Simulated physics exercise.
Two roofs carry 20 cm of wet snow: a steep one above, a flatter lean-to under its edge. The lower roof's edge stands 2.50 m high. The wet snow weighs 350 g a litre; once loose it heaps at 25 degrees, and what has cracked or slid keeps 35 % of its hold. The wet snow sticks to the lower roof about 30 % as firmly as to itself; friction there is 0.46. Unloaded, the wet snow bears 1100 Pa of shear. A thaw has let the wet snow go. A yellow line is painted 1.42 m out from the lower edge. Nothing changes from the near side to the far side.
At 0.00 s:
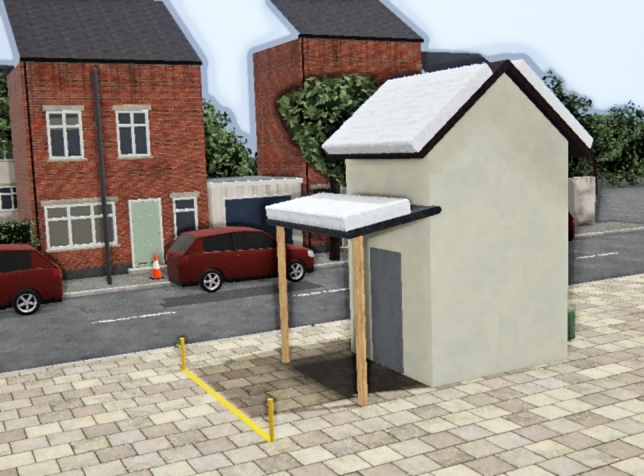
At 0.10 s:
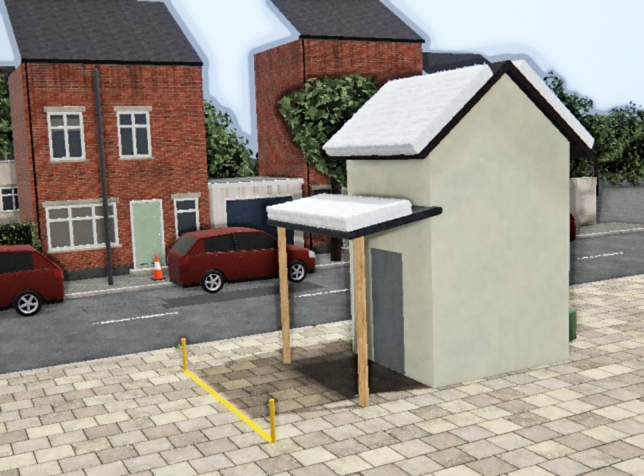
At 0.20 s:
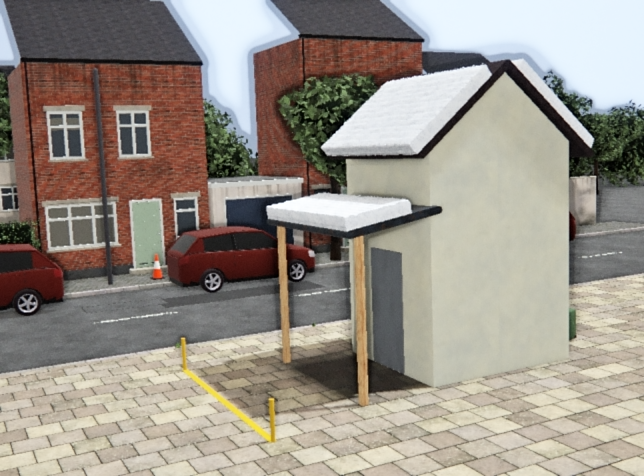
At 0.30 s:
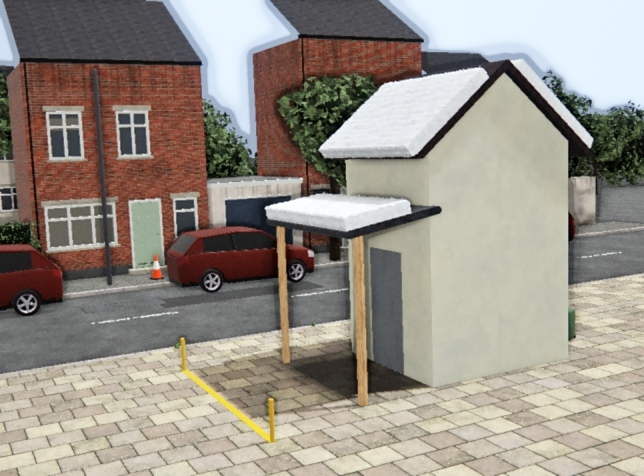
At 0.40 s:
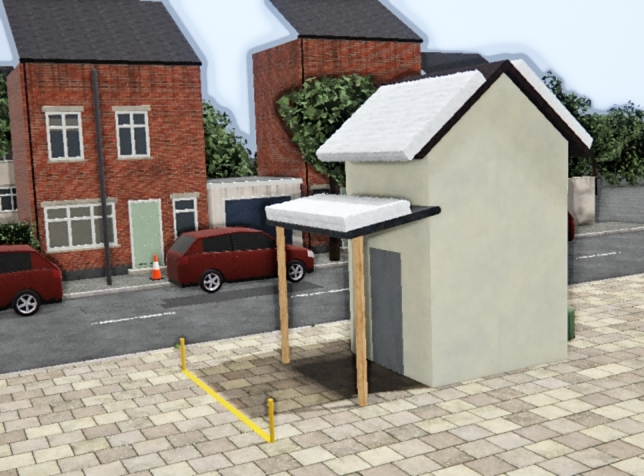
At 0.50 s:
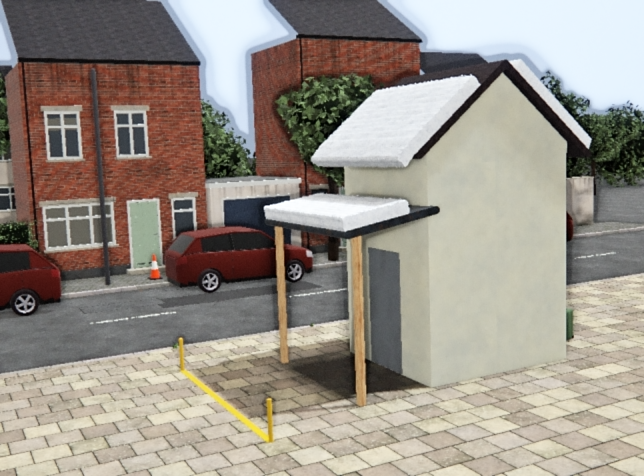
The thick white snow on the small shed's steep upper roof slid slowly down to the left in one piece, its edge poking out above the snow-covered lean-to, which stayed still.
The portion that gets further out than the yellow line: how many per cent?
The portion that gets further out than the yellow line is near 0 %.
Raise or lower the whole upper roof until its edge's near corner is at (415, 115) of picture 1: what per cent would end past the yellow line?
It would be near 12 %.
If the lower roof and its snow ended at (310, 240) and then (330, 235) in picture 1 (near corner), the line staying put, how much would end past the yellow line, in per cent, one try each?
In turn about 0 %, 0 %.
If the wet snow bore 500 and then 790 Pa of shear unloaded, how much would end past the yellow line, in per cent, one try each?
In that order: 7 %, 1 %.
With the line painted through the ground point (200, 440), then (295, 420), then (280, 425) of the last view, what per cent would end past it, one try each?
In turn about 0 %, 6 %, 2 %.
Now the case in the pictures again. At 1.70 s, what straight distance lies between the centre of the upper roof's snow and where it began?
Roughly 1.8 m.
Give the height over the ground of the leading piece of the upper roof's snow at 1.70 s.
Roughly 2.6 m.
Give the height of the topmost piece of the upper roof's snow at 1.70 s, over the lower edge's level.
Some 0.6 m.
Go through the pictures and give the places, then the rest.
Foremost bit of the wet snow at (416, 149), in the first frame.
Foremost bit of the wet snow at (417, 150), its middle shifted 10 mm, in the second frame.
Foremost bit of the wet snow at (415, 142), its middle shifted 3.8 cm, 2 % of it past the upper edge, in one piece, in the third frame.
Foremost bit of the wet snow at (412, 145), its middle shifted 8.9 cm, 5 % of it past the upper edge, in one piece, in the fourth frame.
Foremost bit of the wet snow at (408, 146), its middle shifted 17 cm, 9 % of it past the upper edge, in one piece, in the fifth frame.
Foremost bit of the wet snow at (403, 157), its middle shifted 27 cm, 15 % of it past the upper edge, in one piece, in the sixth frame.
After 1.05 s, none is below the lower edge and 0 % is past the line.
After 1.70 s, none is below the lower edge and 0 % is past the line.
After 2.35 s, 2 % is below the lower edge and 0 % is past the line.
After 3.00 s, 27 % is below the lower edge and 0 % is past the line.
After 3.70 s, 28 % is below the lower edge and 0 % is past the line.
